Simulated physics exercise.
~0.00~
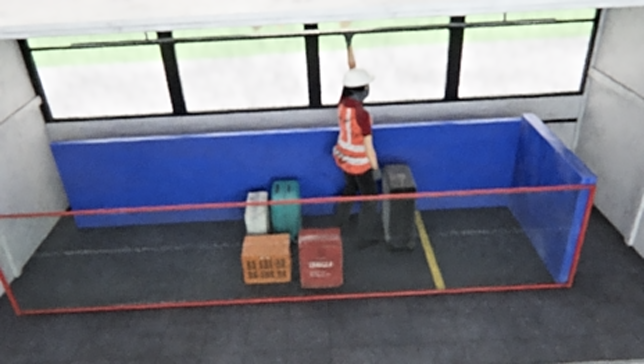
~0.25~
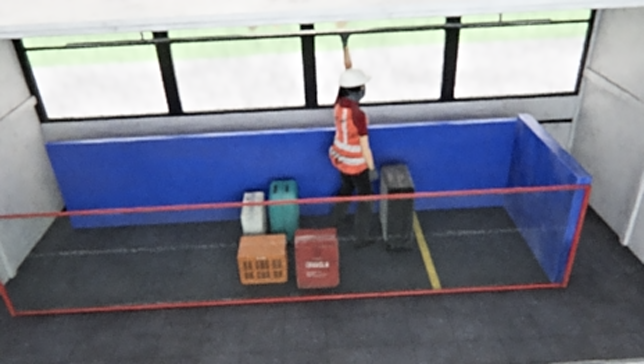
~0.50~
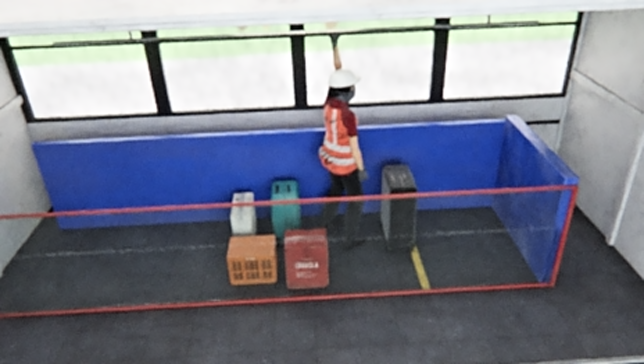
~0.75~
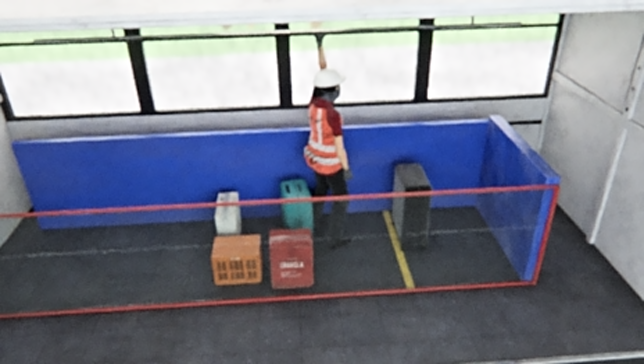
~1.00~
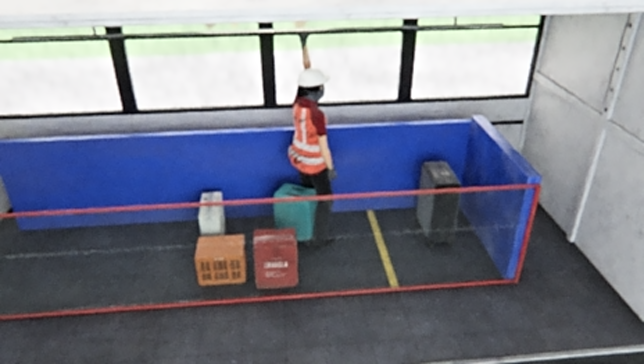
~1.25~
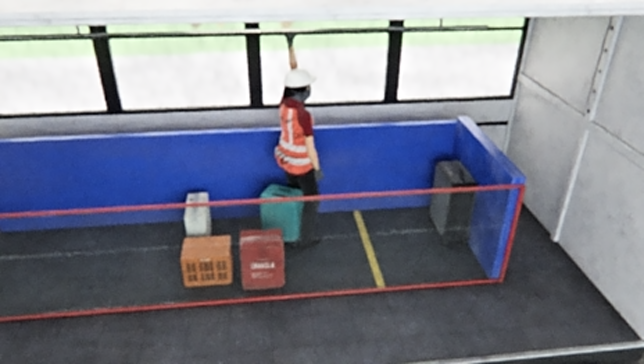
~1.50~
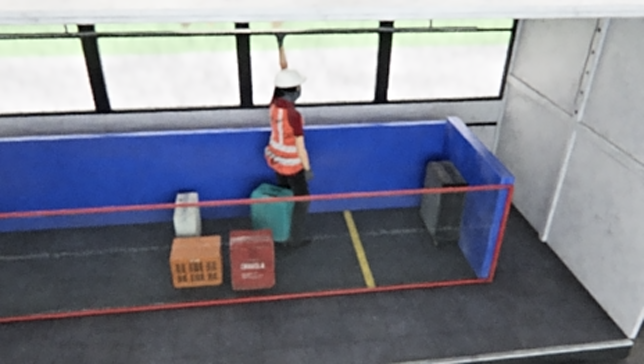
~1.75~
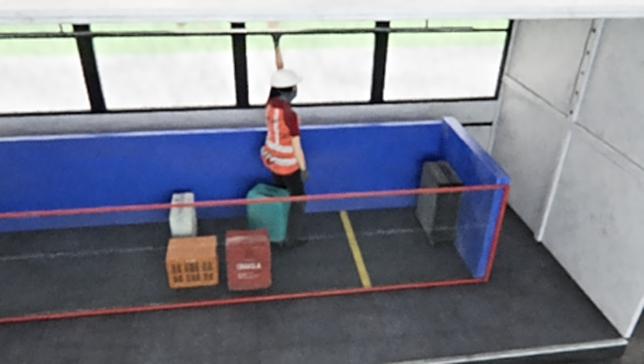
A black wheeled case slid right across the yellow line and came to rest near the blue end wall, while a teal case shifted slightly right and stopped short of it, as the passenger held the overhead rail and the other items stayed put.
